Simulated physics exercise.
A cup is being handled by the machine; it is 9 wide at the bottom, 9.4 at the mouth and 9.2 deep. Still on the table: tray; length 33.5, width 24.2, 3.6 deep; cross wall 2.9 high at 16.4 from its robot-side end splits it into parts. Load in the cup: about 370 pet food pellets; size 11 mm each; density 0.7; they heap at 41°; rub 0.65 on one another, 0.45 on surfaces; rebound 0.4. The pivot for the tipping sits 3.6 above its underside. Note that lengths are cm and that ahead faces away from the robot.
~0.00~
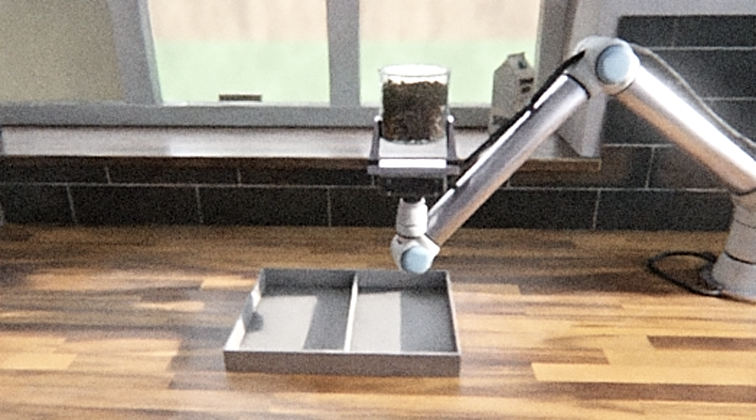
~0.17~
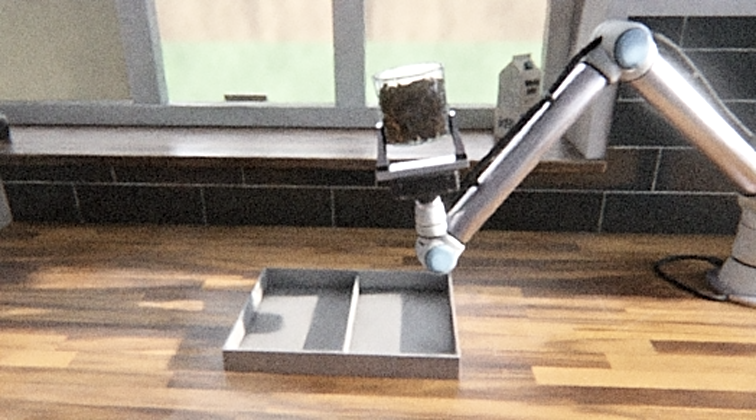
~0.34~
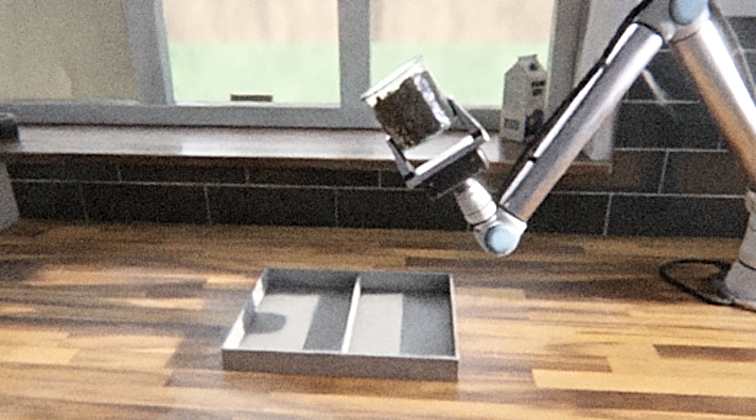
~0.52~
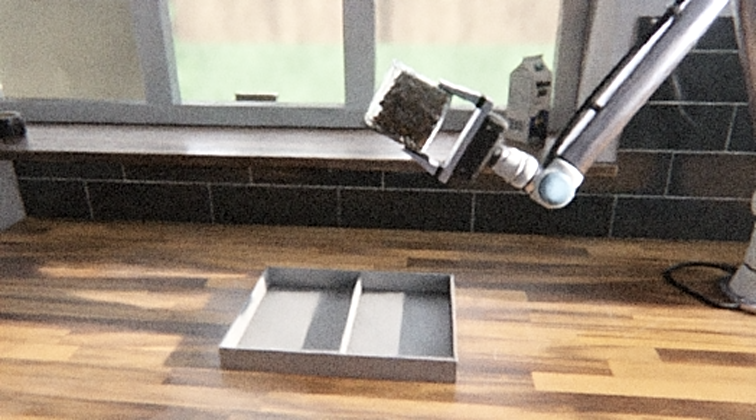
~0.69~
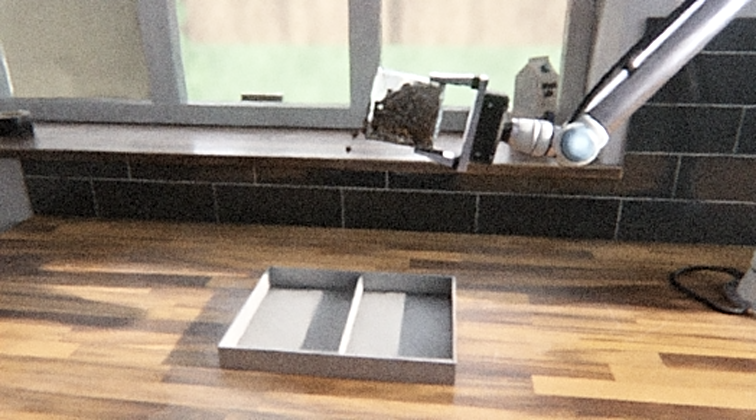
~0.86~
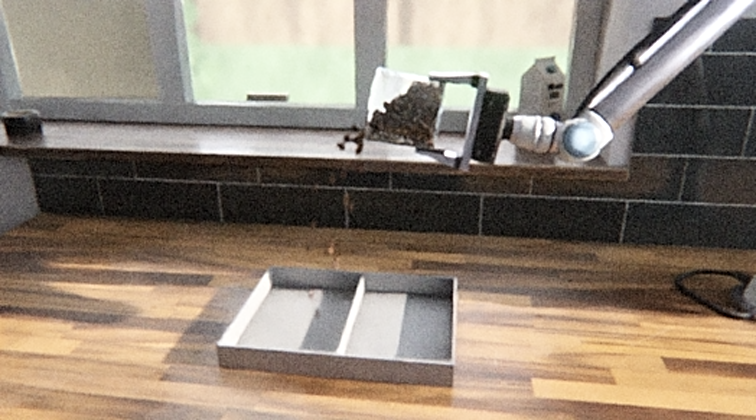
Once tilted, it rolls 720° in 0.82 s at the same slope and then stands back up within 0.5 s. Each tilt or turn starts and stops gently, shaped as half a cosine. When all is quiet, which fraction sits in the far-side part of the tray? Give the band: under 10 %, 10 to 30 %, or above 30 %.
The band is 10 to 30 %.
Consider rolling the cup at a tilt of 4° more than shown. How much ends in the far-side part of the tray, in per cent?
Roughly 20 %.
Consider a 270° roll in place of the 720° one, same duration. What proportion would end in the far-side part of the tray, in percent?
Then about 25 per cent.
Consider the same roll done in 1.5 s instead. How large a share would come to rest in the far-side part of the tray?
Then roughly 35 %.
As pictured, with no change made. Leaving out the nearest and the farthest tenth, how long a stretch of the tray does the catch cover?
I'd put it at around 14 cm.
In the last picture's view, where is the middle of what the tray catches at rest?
The middle lies at roughly (300, 328).
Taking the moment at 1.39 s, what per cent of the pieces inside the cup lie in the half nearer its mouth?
Roughly 35 percent.
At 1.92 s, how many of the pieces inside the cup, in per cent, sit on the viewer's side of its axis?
Share noted: Close to 55 per cent.
After 1.39 s, tipped 81°, highest piece 41 above the table; 312 in the cup, 36 in the far-side part, 2 in the robot-side part, 22 in flight or on a rim.
After 1.92 s, tipped 44°, highest piece 39 above the table; 296 in the cup, 63 in the far-side part, 4 on the table or floor, 3 in the robot-side part, 6 in flight or on a rim.
After 2.38 s, upright, highest piece 42 above the table; 296 in the cup, 69 in the far-side part, 5 on the table or floor, 2 in the robot-side part.
After 3.08 s, upright, highest piece 42 above the table; 296 in the cup, 69 in the far-side part, 5 on the table or floor, 2 in the robot-side part.
At rest, 296 in the cup, 69 in the far-side part, 5 on the table or floor, 2 in the robot-side part. That is 19 % in the far-side part of the tray.
